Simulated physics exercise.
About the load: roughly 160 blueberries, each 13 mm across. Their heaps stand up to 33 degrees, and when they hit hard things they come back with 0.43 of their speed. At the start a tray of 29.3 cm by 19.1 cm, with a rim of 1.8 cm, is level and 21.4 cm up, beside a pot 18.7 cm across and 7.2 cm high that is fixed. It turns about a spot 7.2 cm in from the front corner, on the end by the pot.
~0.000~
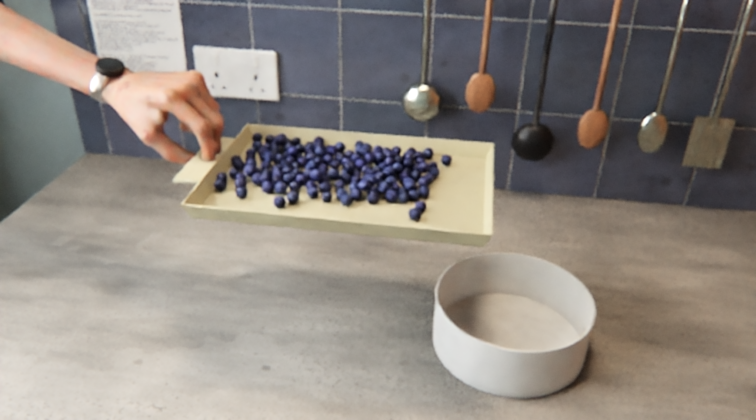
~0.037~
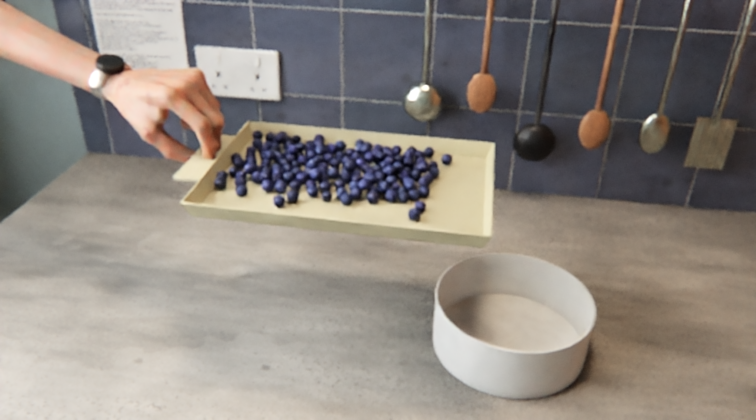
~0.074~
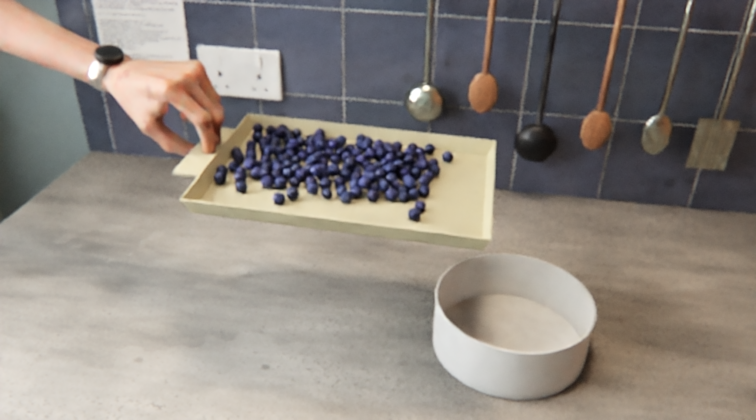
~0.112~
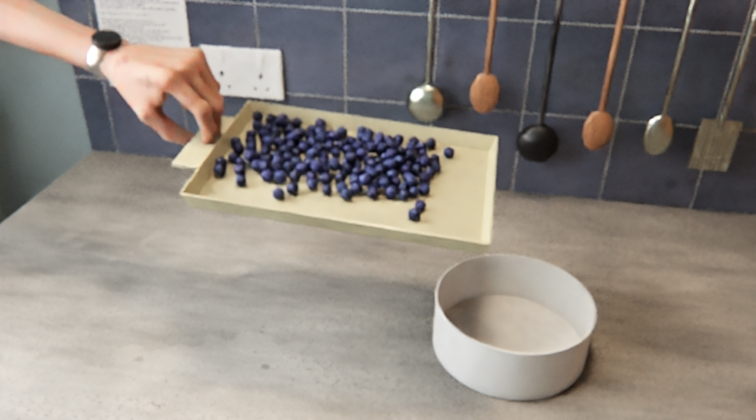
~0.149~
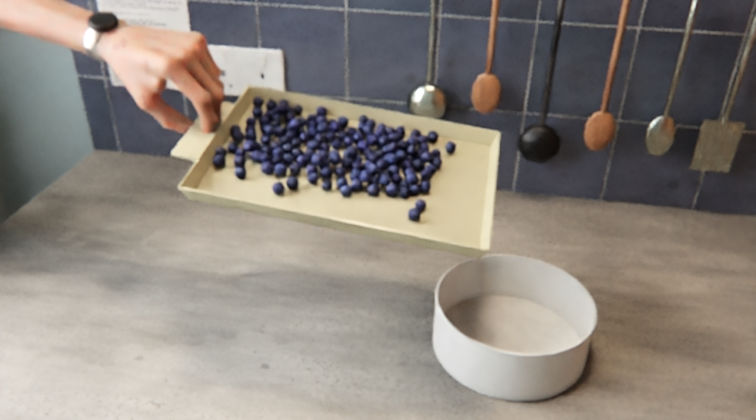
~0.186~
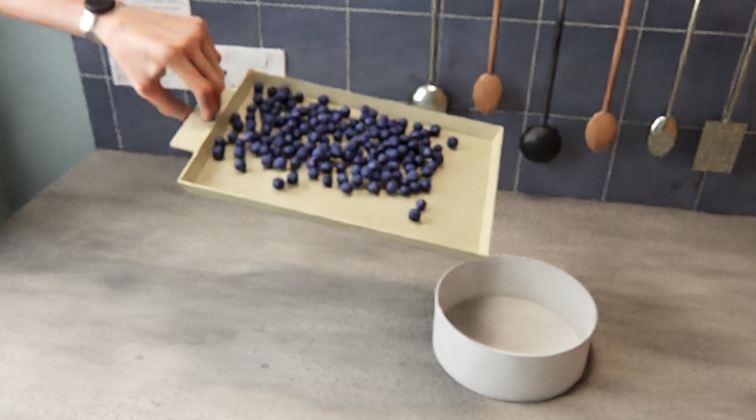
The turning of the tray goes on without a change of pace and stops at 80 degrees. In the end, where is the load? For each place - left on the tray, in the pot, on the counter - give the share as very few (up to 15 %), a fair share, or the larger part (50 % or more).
Tray: Very few; pot: Very few; counter: The larger part.
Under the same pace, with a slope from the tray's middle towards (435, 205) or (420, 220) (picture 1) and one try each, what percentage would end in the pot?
The share comes to roughly 40 in a hundred, then roughly 10 in a hundred.
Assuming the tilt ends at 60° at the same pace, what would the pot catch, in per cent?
Estimated share: About 0 %.
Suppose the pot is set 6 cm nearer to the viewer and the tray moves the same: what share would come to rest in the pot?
Share in pot: Approx. 45 %.
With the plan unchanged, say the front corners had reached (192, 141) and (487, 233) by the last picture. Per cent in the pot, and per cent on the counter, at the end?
The pot gets 85 and the counter 15.
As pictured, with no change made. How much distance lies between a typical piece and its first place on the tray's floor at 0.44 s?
Displacement on the tray: Roughly 6 cm.
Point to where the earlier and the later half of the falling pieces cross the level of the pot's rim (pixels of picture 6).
(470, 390) or so first, later (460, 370).
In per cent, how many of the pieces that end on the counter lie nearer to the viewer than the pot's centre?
Near 100 in a hundred.
After 0.44 s, tilt 48 degrees; the tray holds 100 %, the pot 0 %.
After 0.61 s, tilt 69 degrees; the tray holds 85 %, the pot 0 %.
Then, at 0.90 s, tilt 80 degrees; the tray holds 15 %, the pot 0 %.
At rest (2.3 s), tray 0 %, pot 5 %, counter 100 %.
